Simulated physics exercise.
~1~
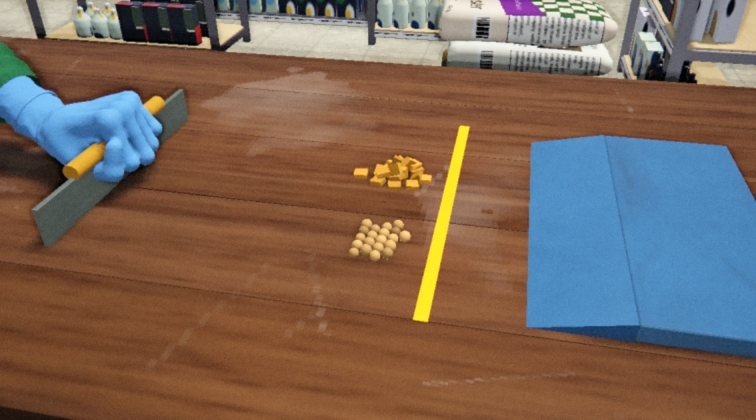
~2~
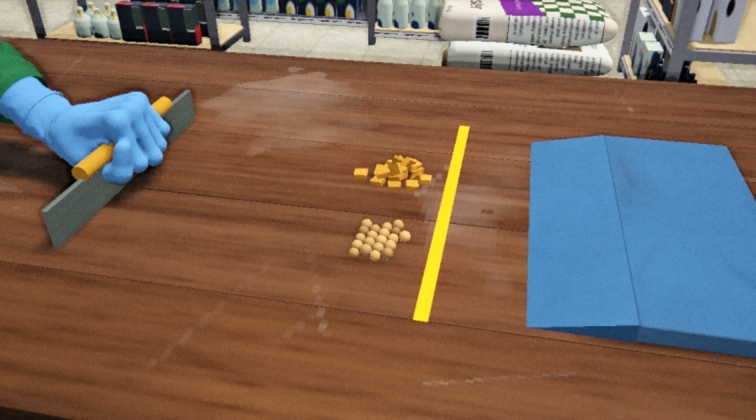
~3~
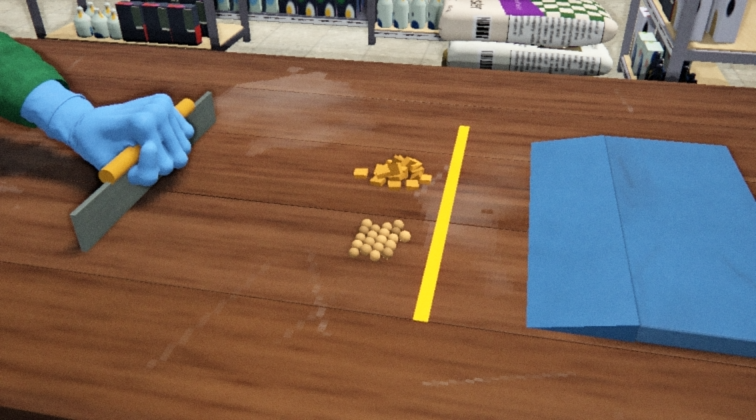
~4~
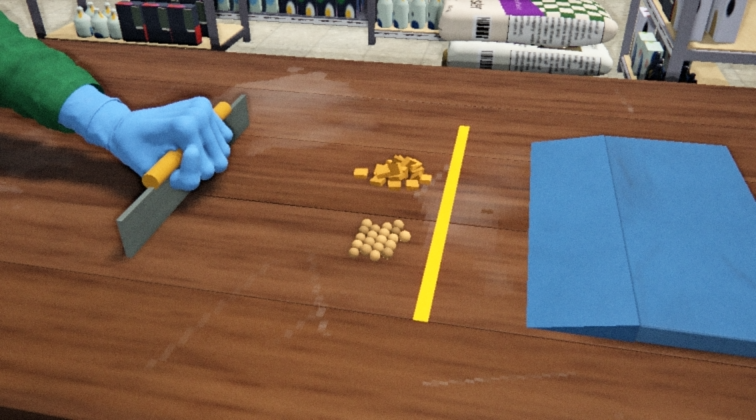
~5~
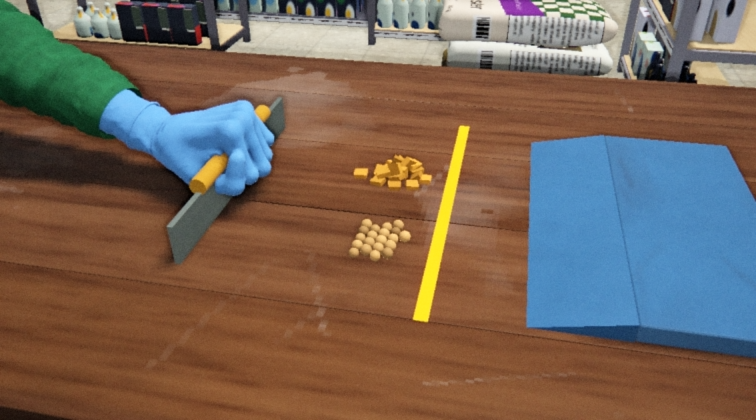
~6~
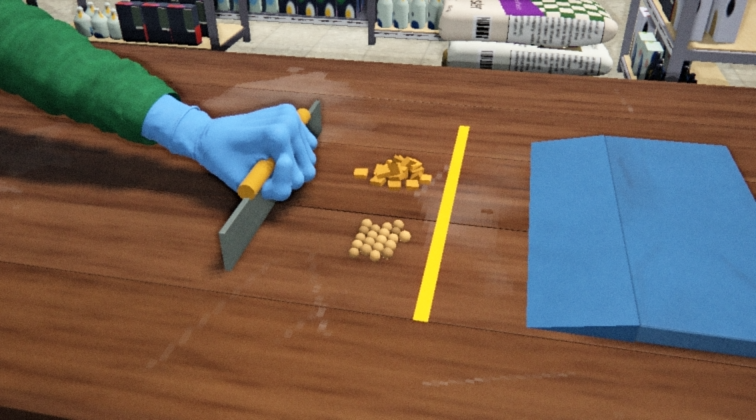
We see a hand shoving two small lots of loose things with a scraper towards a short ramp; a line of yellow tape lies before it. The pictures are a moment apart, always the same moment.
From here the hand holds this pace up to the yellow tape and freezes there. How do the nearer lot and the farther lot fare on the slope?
So the nearer lot gets pieces to the top, and the farther lot can't make the climb.
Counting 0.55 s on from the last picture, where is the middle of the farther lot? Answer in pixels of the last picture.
About (533, 188).
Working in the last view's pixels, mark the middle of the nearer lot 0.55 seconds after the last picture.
Its centre is at about (667, 261).
Then, 0.13 s later than the last frame, scraper still moving, near (380, 165); nearer lot every one short of the ramp; farther lot every one short of the ramp.
Then, 0.27 s later than the last frame, scraper stopped at the yellow tape; nearer lot about a tenth on the ramp, almost all short of the ramp; farther lot every one short of the ramp.
Then, 0.55 s later than the last frame, scraper stopped at the yellow tape; nearer lot the larger part past the top, about a tenth on the ramp; farther lot roughly half on the ramp, roughly half short of the ramp.
When it is over, scraper stopped at the yellow tape; nearer lot almost all past the top, about a tenth short of the ramp; farther lot not one past the top, roughly half on the ramp, roughly half short of the ramp.
